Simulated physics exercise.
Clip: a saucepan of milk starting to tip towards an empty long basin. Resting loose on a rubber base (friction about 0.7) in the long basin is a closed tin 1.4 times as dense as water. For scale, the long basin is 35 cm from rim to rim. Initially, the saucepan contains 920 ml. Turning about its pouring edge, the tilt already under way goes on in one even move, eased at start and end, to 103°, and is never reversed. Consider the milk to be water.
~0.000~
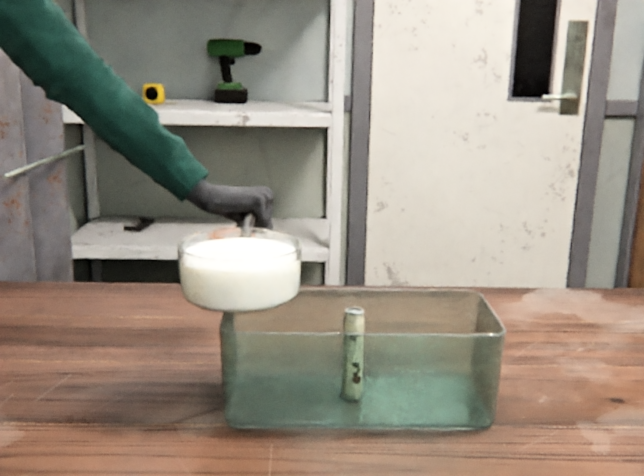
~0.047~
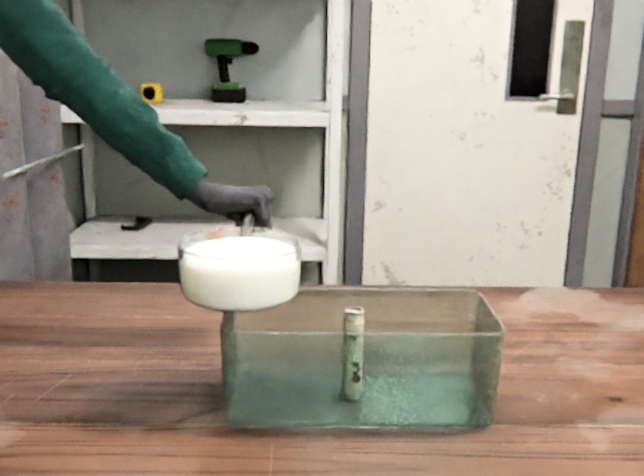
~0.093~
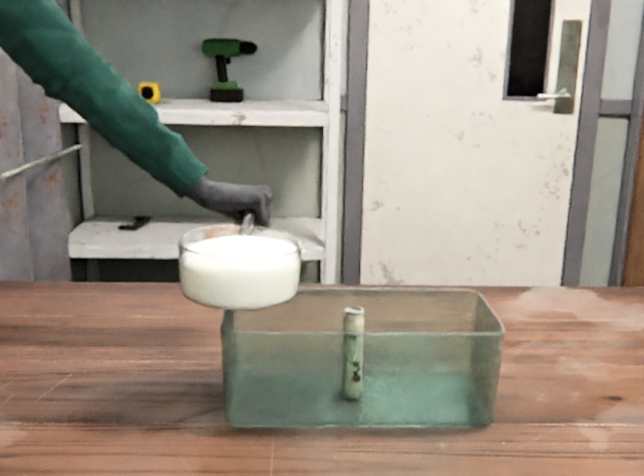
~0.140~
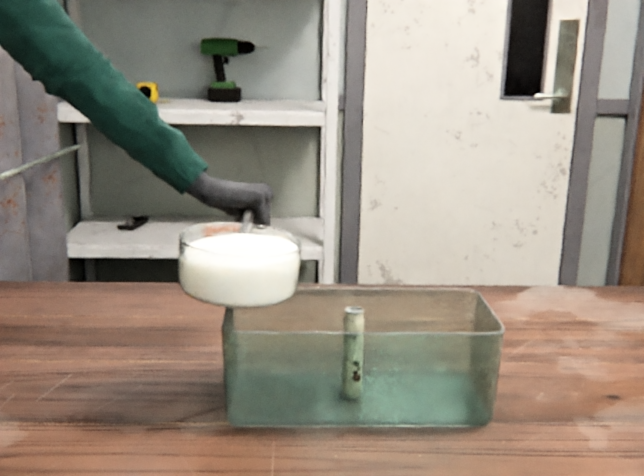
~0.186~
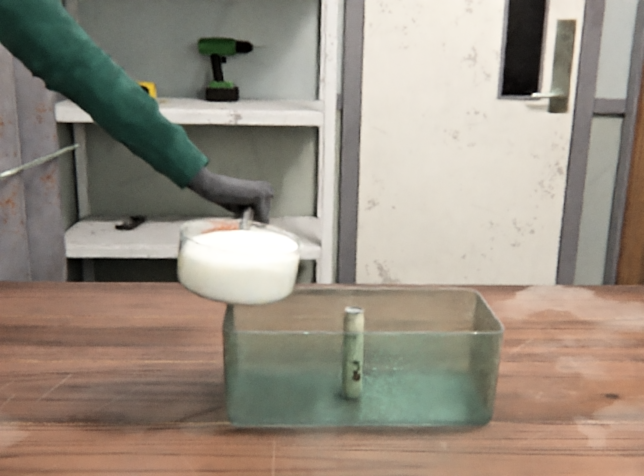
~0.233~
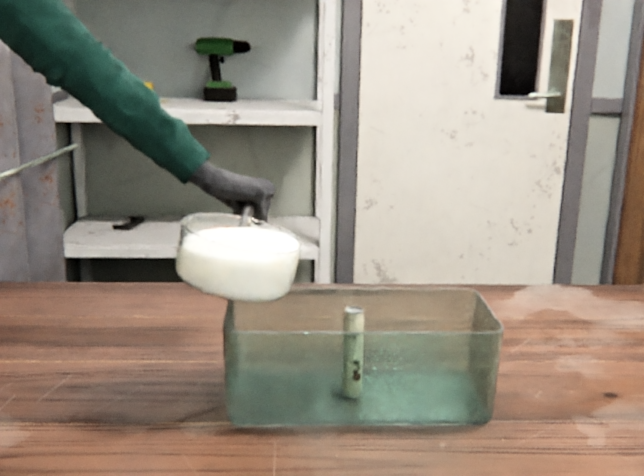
The clip opens on a gloved hand at the end of a green sleeve holding a clear pan of white liquid above the left end of an empty glass basin, where a small upright cylinder stands. The pan stays nearly level at first, then tilts slightly to the right, its left side rising.
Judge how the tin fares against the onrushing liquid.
It withstands it and stays upright.
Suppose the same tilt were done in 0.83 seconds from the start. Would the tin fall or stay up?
The tin stays balanced.
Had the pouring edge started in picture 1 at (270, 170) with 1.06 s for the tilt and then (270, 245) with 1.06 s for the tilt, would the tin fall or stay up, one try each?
Run one: It does not tip. Run two: It tumbles.
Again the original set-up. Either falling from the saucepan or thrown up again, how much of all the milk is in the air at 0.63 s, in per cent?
Near 34 per cent at that moment.
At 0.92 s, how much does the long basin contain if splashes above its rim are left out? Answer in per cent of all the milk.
Some 80 per cent.
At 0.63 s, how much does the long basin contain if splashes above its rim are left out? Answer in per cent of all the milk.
Roughly 12 percent of it.
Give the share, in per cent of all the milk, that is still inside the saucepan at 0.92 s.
Remaining share: Approx. 8 %.
After 0.63 s the tilt is 67° and 54 per cent is still to pour; the tin stands where it began.
After 0.92 s the tilt is 99° and 8 per cent is still to pour; the tin stands where it began.
After 1.23 s the tilt is 103° and 0 per cent is still to pour; the tin stands where it began.
After 1.56 s the tilt is 103° and 0 per cent is still to pour; the tin stands where it began.
In the end the tin stands where it began.
